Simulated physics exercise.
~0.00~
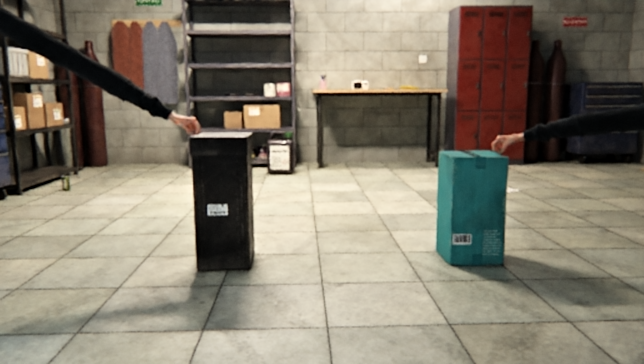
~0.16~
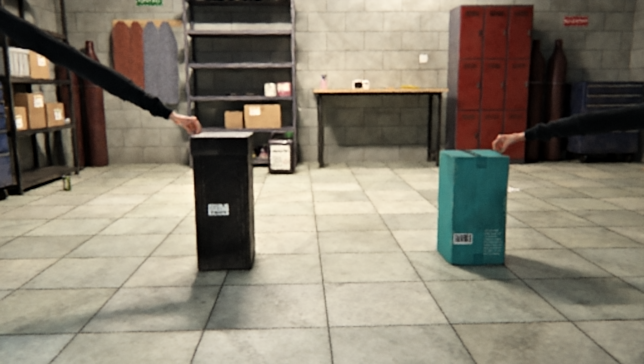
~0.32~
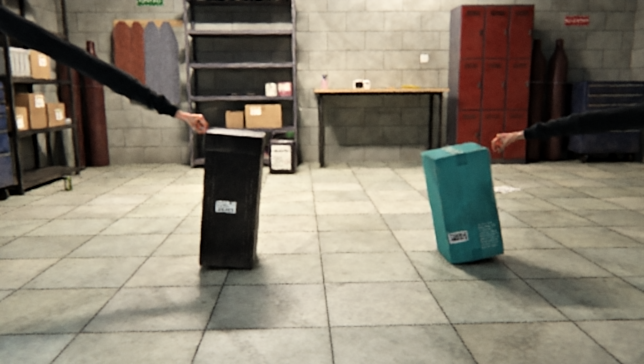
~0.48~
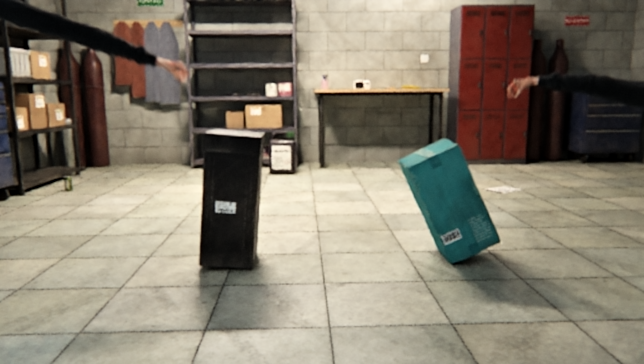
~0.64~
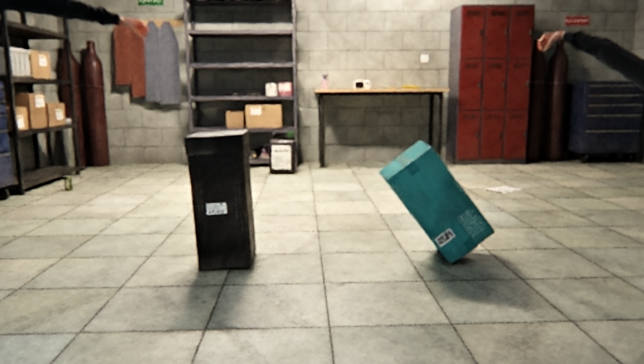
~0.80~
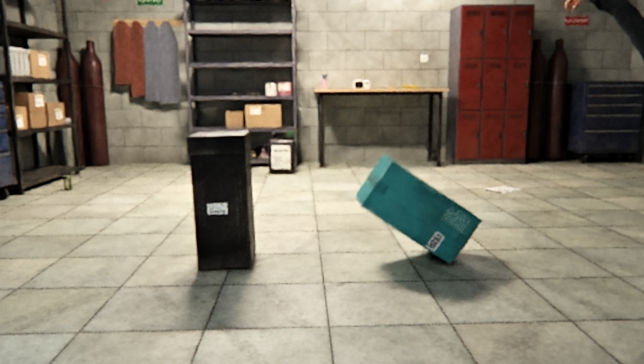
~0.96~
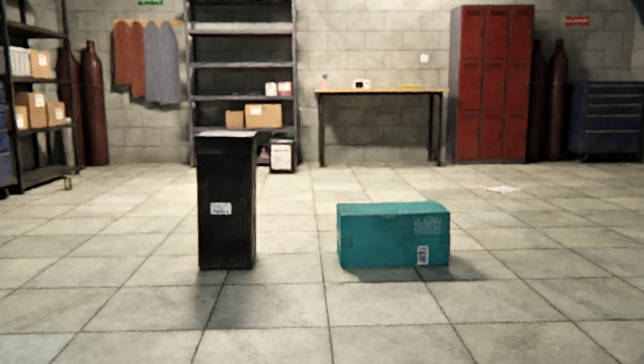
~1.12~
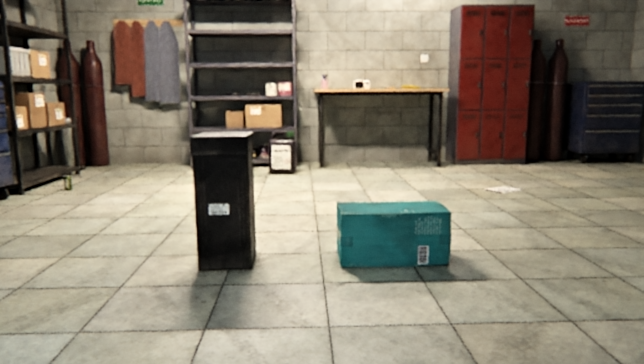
The clip opens on a tall black box and a shorter turquoise box standing upright on a tiled floor, with shelves, a table and red lockers behind them. A hand reaches in from each side and touches the top of a box. Both boxes tip as they are pushed, the black one slightly to the right and the turquoise one to the left, and the hands pull away. The black box rocks back onto its base. The turquoise box keeps leaning left until it topples. It ends lying on its side, while the black box stands upright.
